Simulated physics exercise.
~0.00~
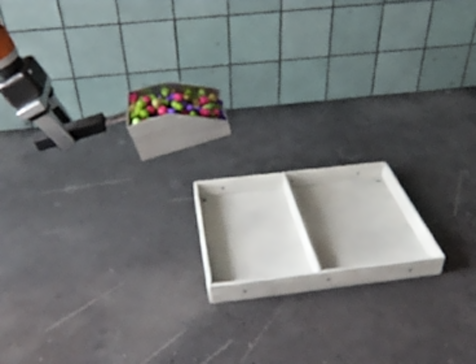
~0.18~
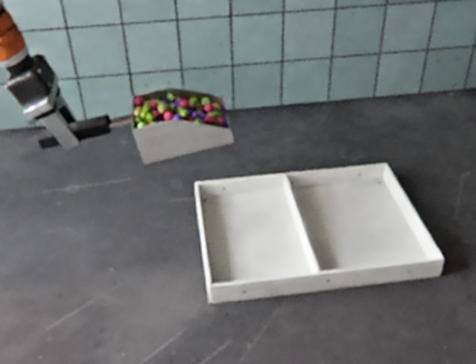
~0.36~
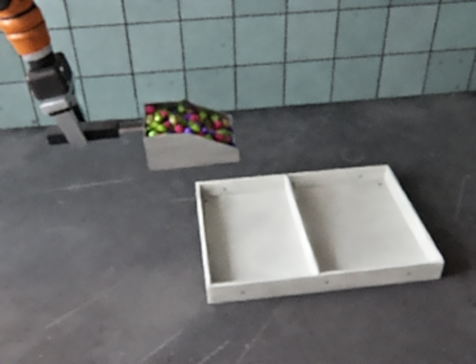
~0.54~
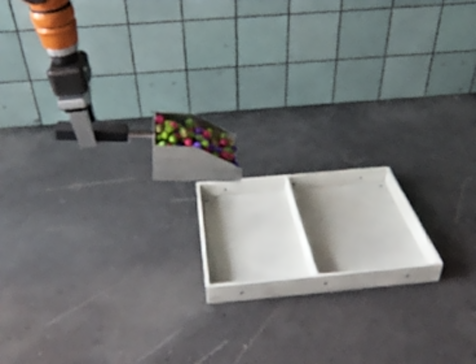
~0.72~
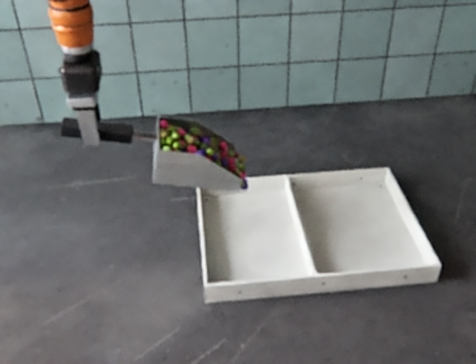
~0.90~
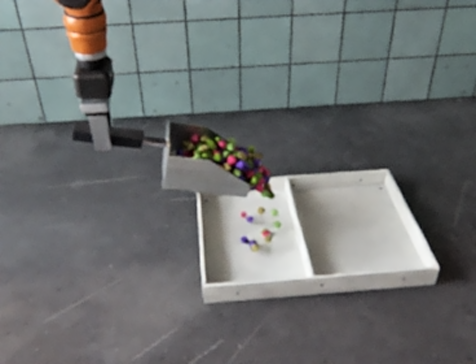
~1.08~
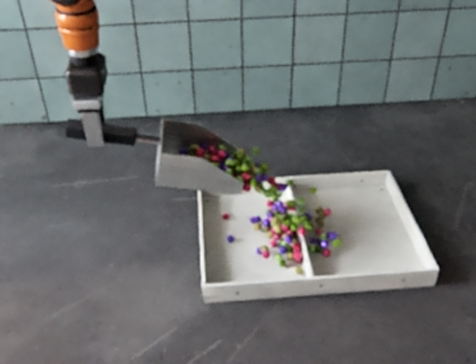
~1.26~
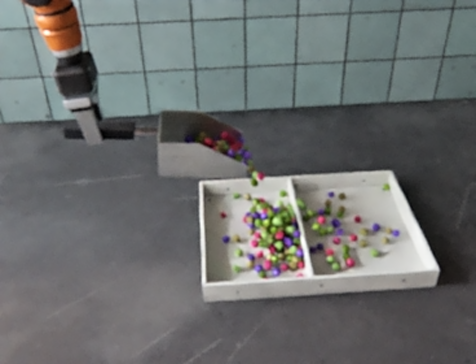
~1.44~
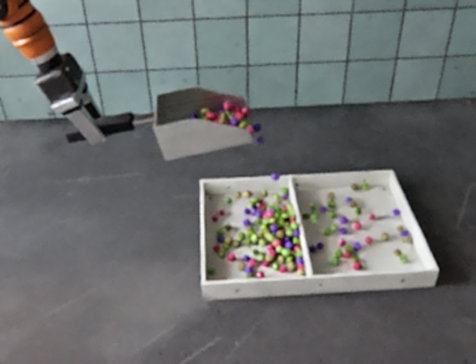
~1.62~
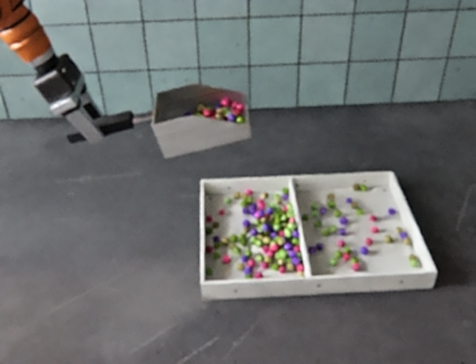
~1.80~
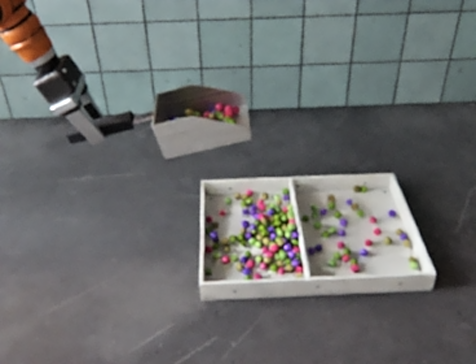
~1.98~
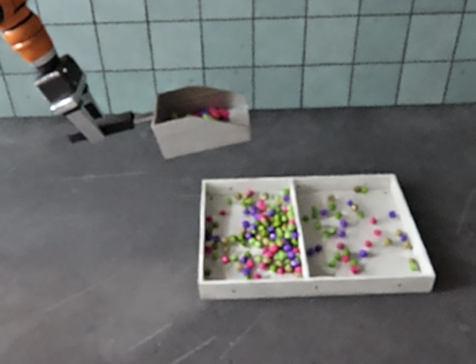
Colourful little balls spilling from a robot arm's tipped scoop into both halves of a white tray, some staying in the scoop.
